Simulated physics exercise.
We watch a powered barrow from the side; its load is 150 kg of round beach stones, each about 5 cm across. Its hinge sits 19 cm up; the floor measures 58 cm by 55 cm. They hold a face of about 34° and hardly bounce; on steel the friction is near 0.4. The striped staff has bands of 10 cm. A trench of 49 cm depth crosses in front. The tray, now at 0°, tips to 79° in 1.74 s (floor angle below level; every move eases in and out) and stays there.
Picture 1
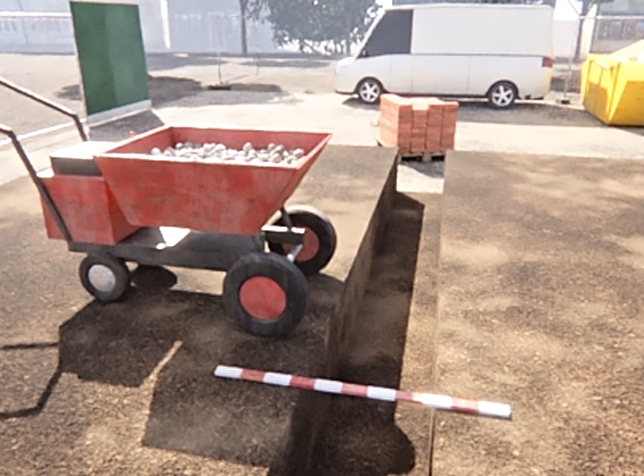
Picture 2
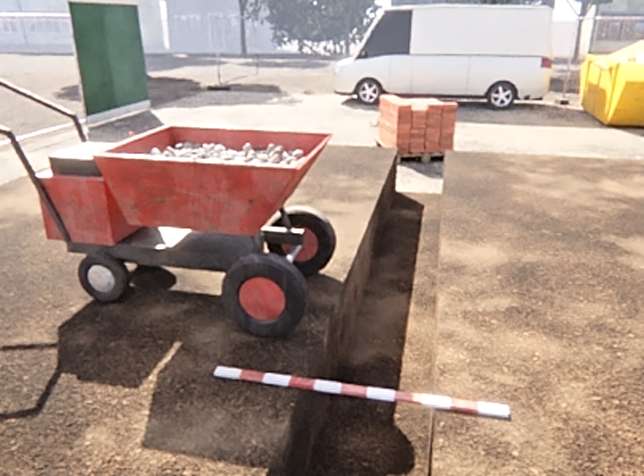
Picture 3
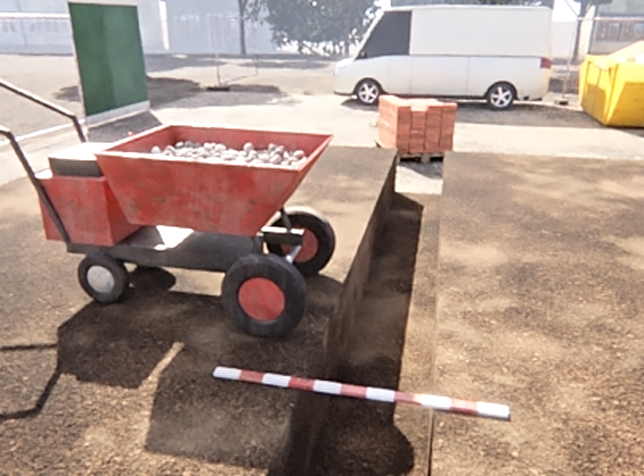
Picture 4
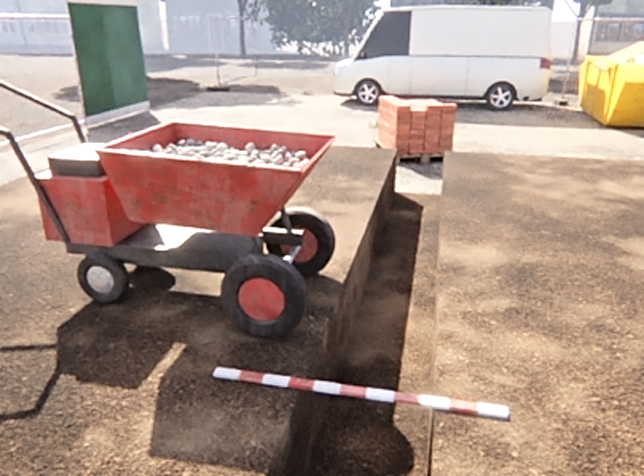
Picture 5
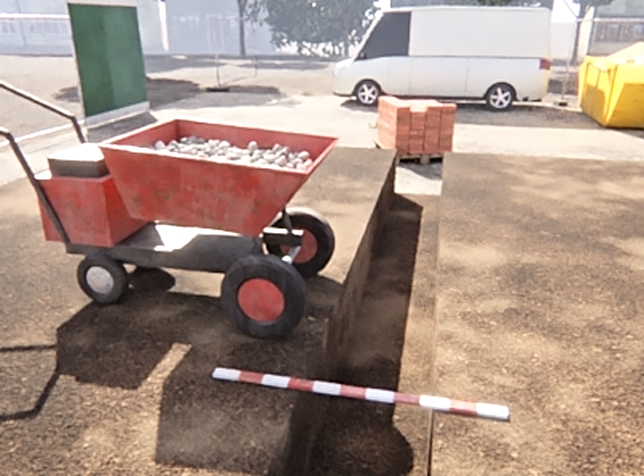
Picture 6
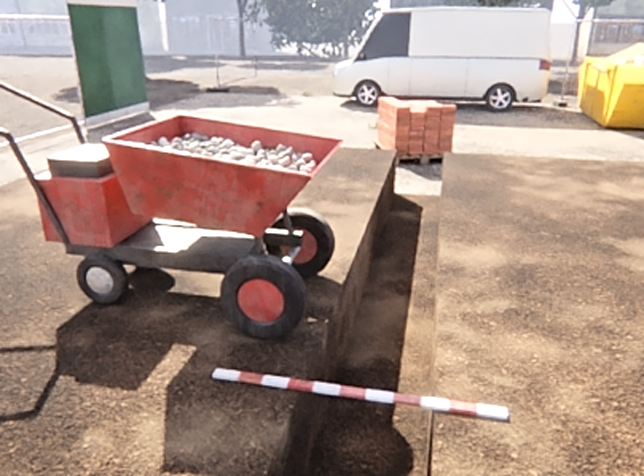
The red tray of a wheeled barrow, heaped with pale rounded stones, tilts slowly and slightly forward to the right, its back edge lifting a little, while the chassis, wheels and camera stay still. Seen from the side and slightly above, it stands at left on sunlit brown ground beside a trench crossed by a red-and-white staff. Behind are a green panel, orange bricks, a white van and a yellow container.
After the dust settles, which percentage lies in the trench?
Some 47 per cent of it.
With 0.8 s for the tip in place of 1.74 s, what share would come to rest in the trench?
In that case some 35 per cent.
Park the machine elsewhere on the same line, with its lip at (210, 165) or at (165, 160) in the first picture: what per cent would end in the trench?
About 100 and 75 per cent.
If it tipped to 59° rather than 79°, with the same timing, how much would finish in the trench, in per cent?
It would be near 35 per cent.
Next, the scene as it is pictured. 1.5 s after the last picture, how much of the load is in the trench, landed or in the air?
About 25 per cent by then.
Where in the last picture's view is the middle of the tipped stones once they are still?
Near (450, 317).
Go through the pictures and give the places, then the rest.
In the first picture, the tray is at 0°, its lip at (297, 168); the top of the load is at (260, 156).
In the second picture, lip at (297, 169), floor tilted 0°, highest stones at (249, 155).
In the third picture, lip at (298, 170), floor tilted 1°, highest stones at (237, 156).
In the fourth picture, lip at (301, 172), floor tilted 2°, highest stones at (216, 154).
In the fifth picture, lip at (305, 174), floor tilted 4°, highest stones at (187, 148).
In the sixth picture, lip at (310, 177), floor tilted 6°, highest stones at (187, 145).
Then, 1.0 s after the last picture the floor is at 66°, 97 % in the tray, 3 % in the trench; the foremost stones are at (434, 279).
Then, 1.5 s after the last picture the floor is at 79°, 27 % in the tray, 24 % in the trench, 49 % past the trench; the foremost stones are at (610, 333).
Then, 1.9 s after the last picture the floor is at 79°, 7 % in the tray, 37 % in the trench, 55 % past the trench; the foremost stones are past the picture's edge.
Then, 3.8 s after the last picture the floor is at 79°, 0 % in the tray, 47 % in the trench, 53 % past the trench; the foremost stones are past the picture's edge.
